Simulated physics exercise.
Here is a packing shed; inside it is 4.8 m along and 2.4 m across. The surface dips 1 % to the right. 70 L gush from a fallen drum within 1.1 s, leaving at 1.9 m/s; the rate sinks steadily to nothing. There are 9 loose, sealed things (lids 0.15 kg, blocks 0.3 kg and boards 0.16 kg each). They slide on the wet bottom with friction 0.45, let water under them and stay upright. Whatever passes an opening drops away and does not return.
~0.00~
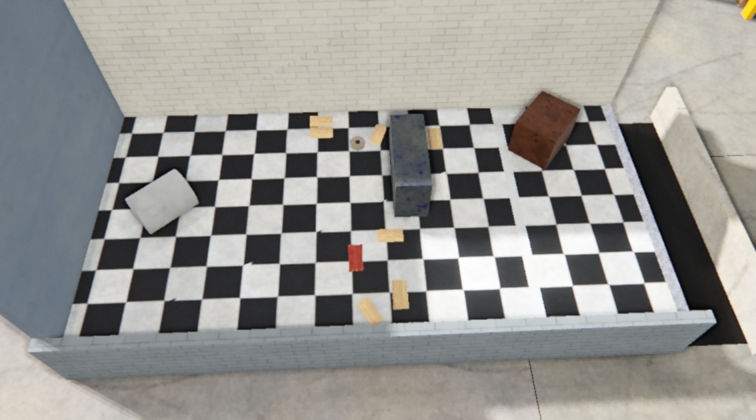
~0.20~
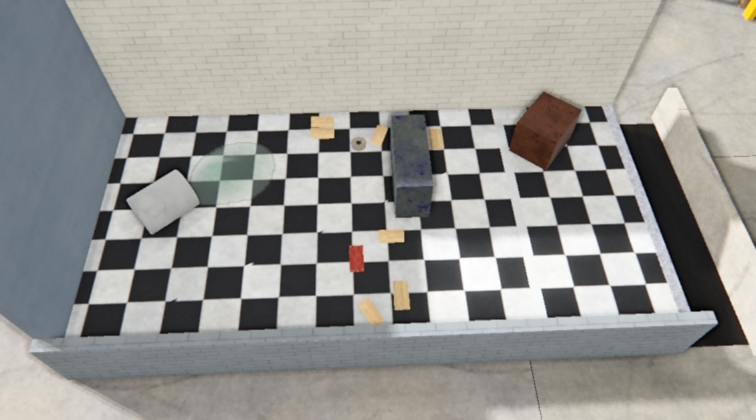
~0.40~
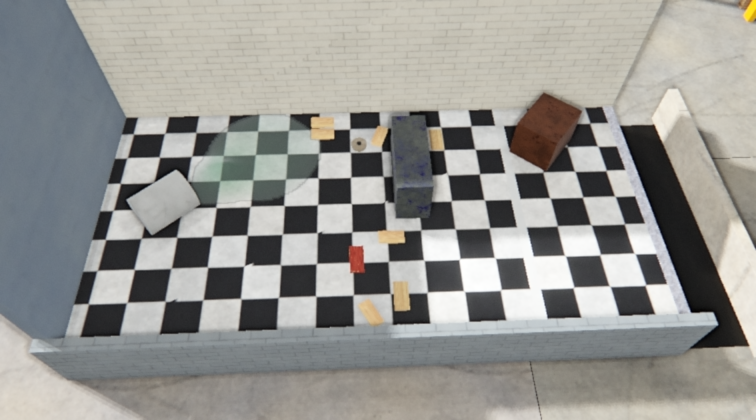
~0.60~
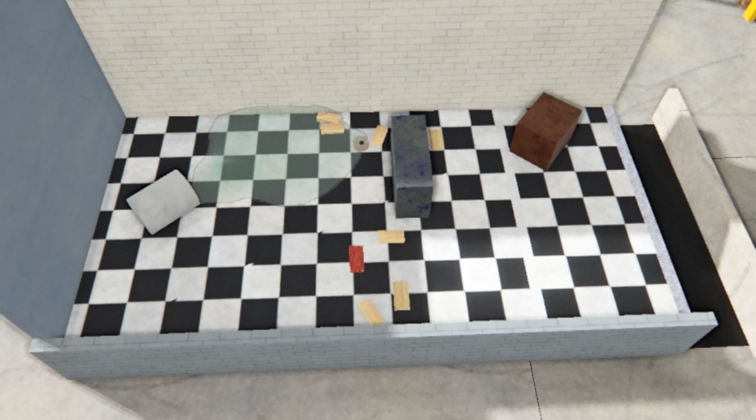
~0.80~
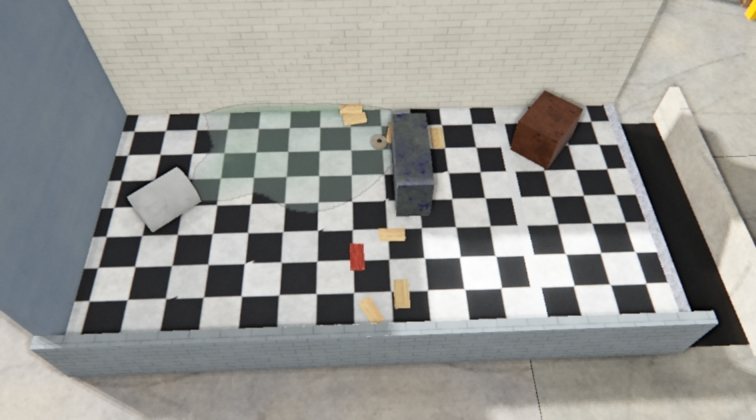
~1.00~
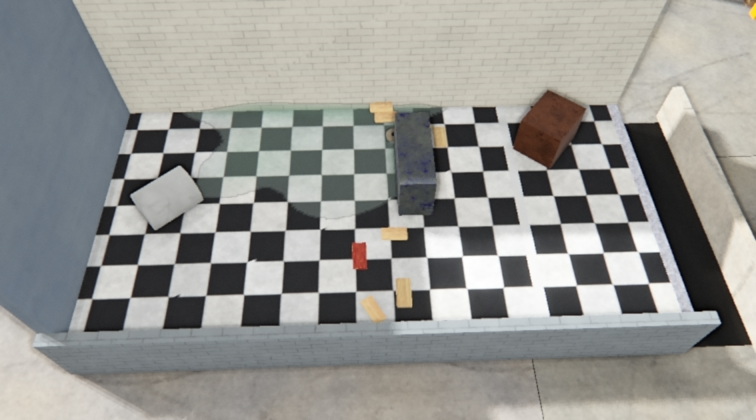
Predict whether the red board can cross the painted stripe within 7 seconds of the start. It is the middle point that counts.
The red board stays short.
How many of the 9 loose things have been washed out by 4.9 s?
I count 1.
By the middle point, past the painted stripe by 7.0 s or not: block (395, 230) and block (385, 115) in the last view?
In that order: Short, past.
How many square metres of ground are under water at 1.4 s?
Roughly 2.5 m2.
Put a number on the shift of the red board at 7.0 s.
About 60 cm.
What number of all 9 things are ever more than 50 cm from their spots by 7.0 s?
6 of them.
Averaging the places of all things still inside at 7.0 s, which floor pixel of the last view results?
At about (486, 249).
After 1.4 s the red board is near (359, 255), 0.0 m from its start, aground; 0 of 9 are over the mark; 3 afloat.
After 3.1 s the red board is near (342, 265), 0.2 m from its start, aground; 5 of 9 are over the mark; 1 afloat.
After 4.9 s the red board is near (320, 286), 0.4 m from its start, afloat; 5 of 9 are over the mark; 2 afloat.
After 7.0 s the red board is near (315, 302), 0.6 m from its start, afloat; 5 of 9 are over the mark; 1 afloat.
